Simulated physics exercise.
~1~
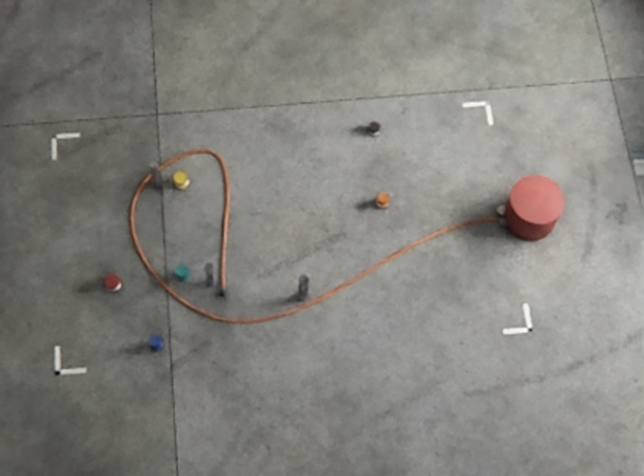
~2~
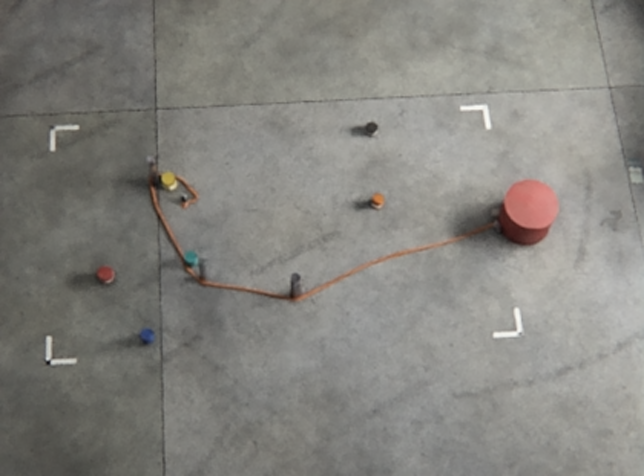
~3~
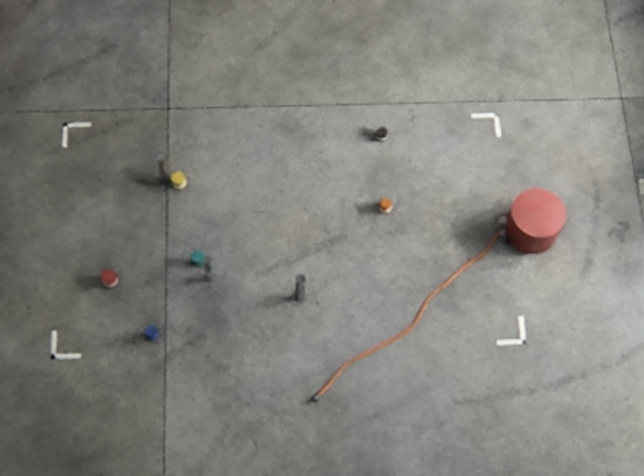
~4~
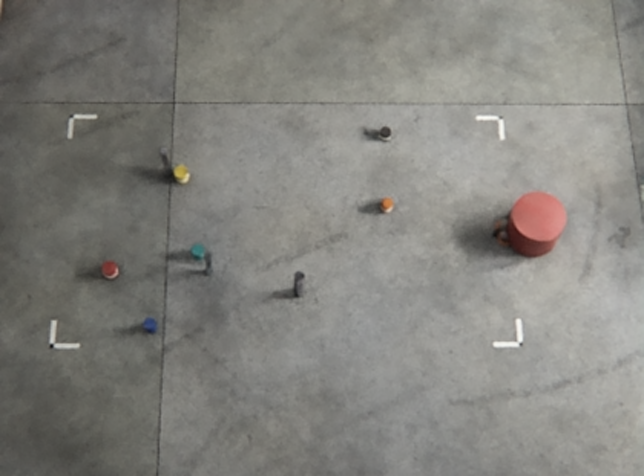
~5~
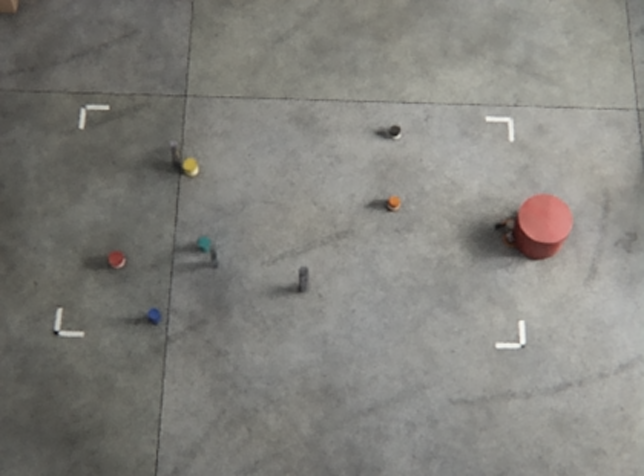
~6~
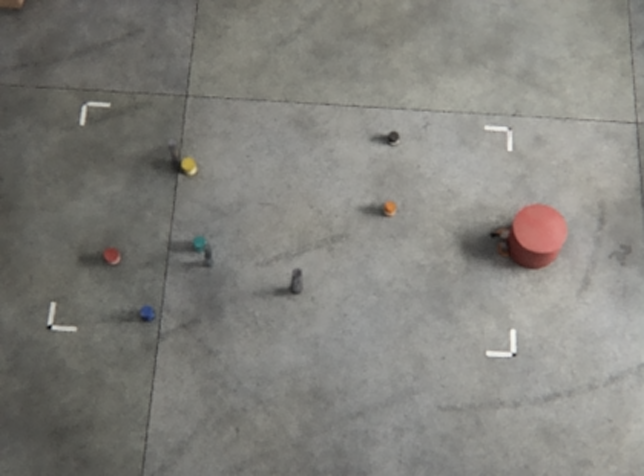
An orange cord runs from a round red cleaner at the right of a grey concrete workshop floor, seen from high above, and loops at the left around dark upright posts. Small yellow, teal, red and blue containers sit at the left, with a black one and an orange one nearer the middle, between white corner marks. The cord draws in toward the cleaner, its loop shrinking and tightening against the posts by the yellow and teal tubs, which shift slightly. It then slips free, trails below the cleaner, and vanishes at it, leaving the containers standing.
